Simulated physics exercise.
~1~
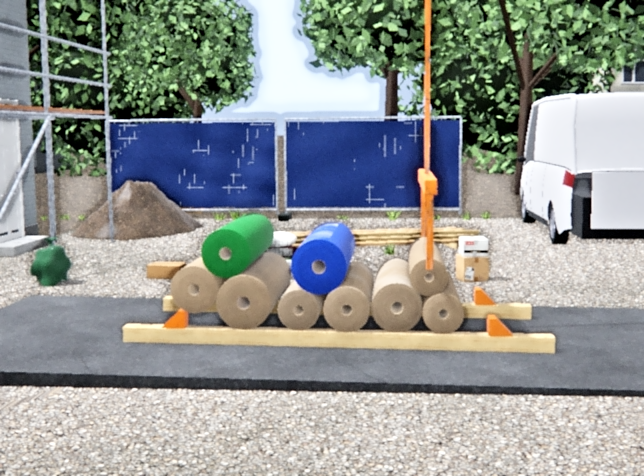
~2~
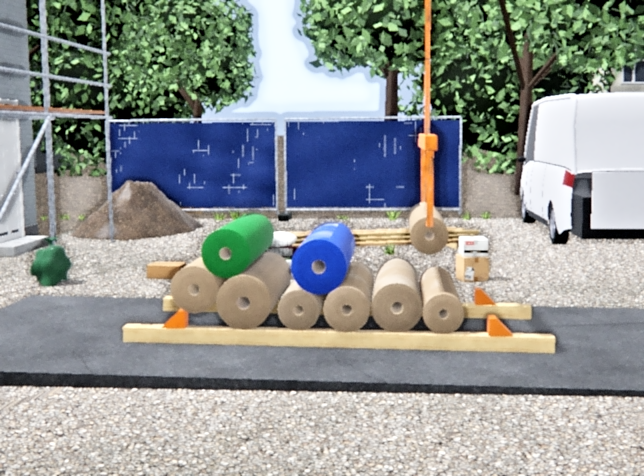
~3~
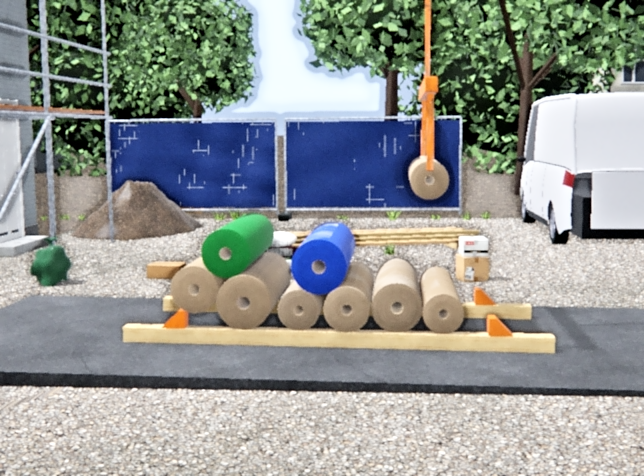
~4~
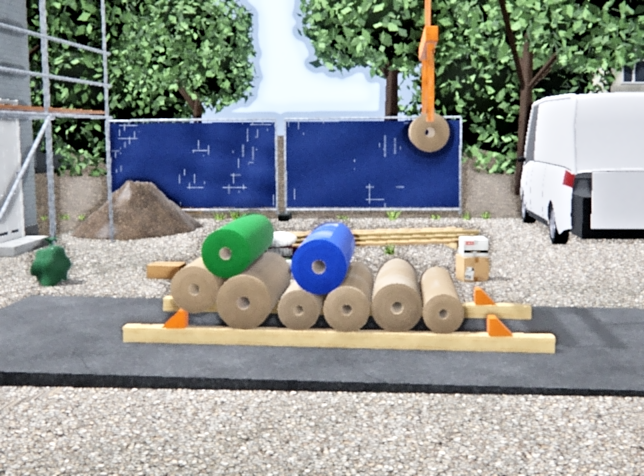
A bright green roll and a blue roll rest on top of a row of brown rolls, stacked on pale timber bearers with orange chocks at either side. The still view faces a strip of dark asphalt across a gravel yard, with a blue fence and trees behind, a gravel mound and scaffolding at left, and a white van at right. An orange lifting beam raises one brown roll from the right of the stack. The roll climbs steadily past the fence. At the last, it hangs near the fence top, while the green and blue rolls remain in place.
